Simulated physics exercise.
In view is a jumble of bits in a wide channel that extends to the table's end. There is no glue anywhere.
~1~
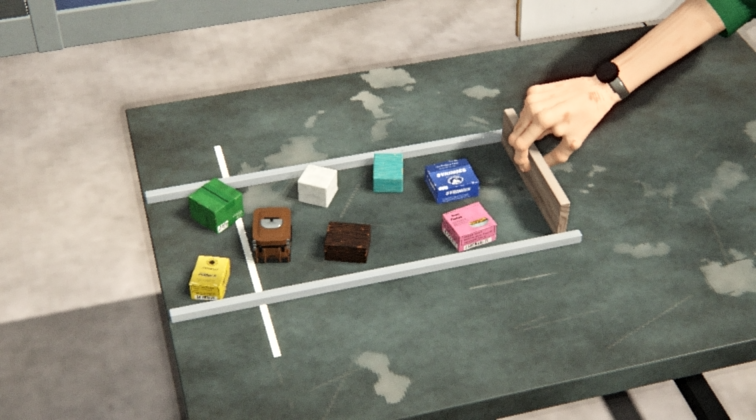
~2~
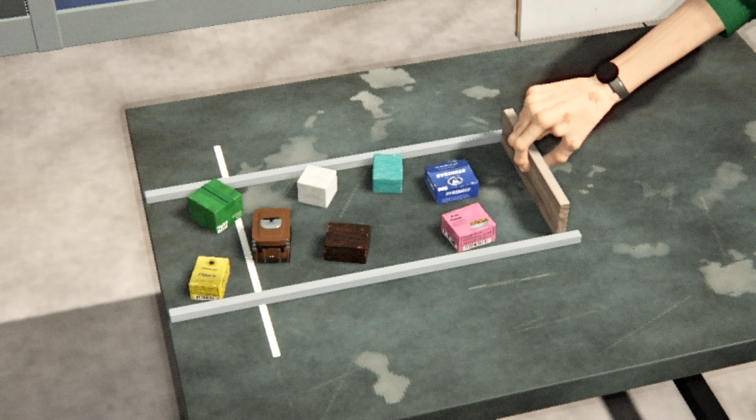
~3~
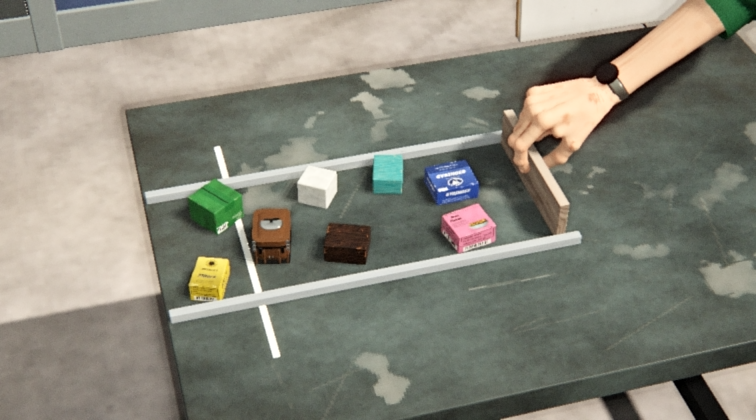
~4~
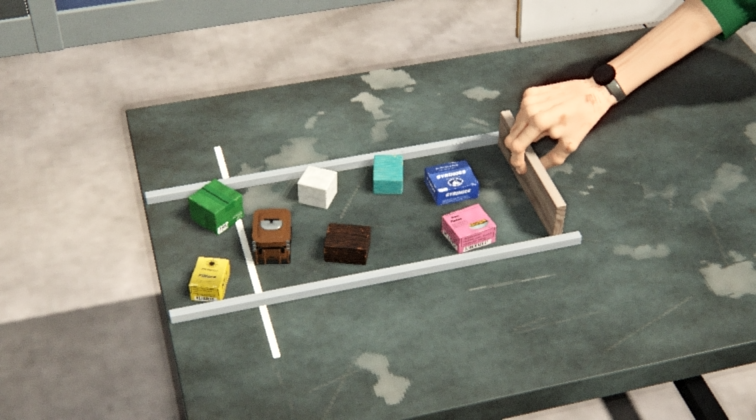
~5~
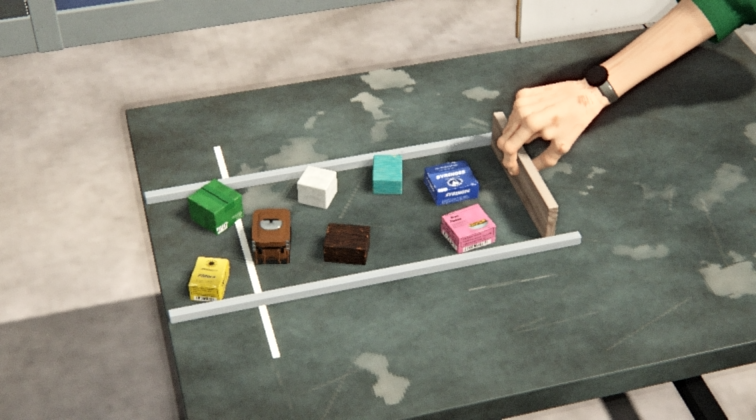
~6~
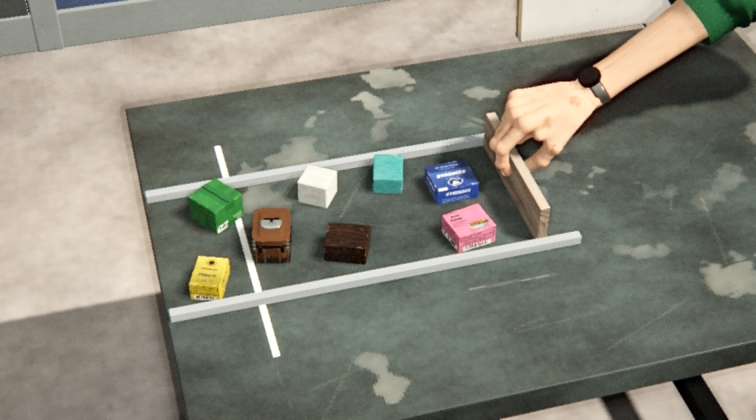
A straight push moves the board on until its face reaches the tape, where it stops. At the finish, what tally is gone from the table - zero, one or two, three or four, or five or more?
The tally gone is one or two.
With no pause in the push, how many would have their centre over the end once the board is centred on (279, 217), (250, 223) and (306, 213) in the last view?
Counts by place: 0 / 1 / 0.
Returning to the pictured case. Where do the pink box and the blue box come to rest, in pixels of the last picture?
(232, 273) and (223, 246), roughly.
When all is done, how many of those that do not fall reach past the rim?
You'd get 2.
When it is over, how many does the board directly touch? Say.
3 of them.
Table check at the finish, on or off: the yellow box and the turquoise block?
Taking them one at a time, the yellow box ends up down; as for the turquoise block, it remains in place.
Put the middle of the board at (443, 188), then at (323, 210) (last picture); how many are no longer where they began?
The number moved is 3 and then 6.
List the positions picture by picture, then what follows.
Yellow box (210, 279); green box (216, 206); brown case (273, 235); board (534, 171); tape (245, 241), in the first picture.
Green box (216, 206); pink box (468, 227), in the second picture.
Brown case (272, 236); blue box (451, 182), in the third picture.
Yellow box (210, 280); black block (347, 244), in the fourth picture.
Green box (216, 207); board (522, 174), in the fifth picture.
Yellow box (210, 279); green box (216, 206); brown case (272, 235); board (515, 175); tape (244, 241), in the sixth picture.
A little later, none off yet; yellow box at rest near (210, 279); green box at rest near (216, 206); brown case at rest near (272, 235).
Next, none off yet; yellow box at rest near (210, 279); green box at rest near (216, 206); brown case moving near (263, 235).
Later still, none off yet; yellow box shifted a little near (194, 283); green box shifted a little near (200, 203); brown case shifted about its own width near (210, 242).
When it is over, the number that fall off is one or two; down, yellow box.
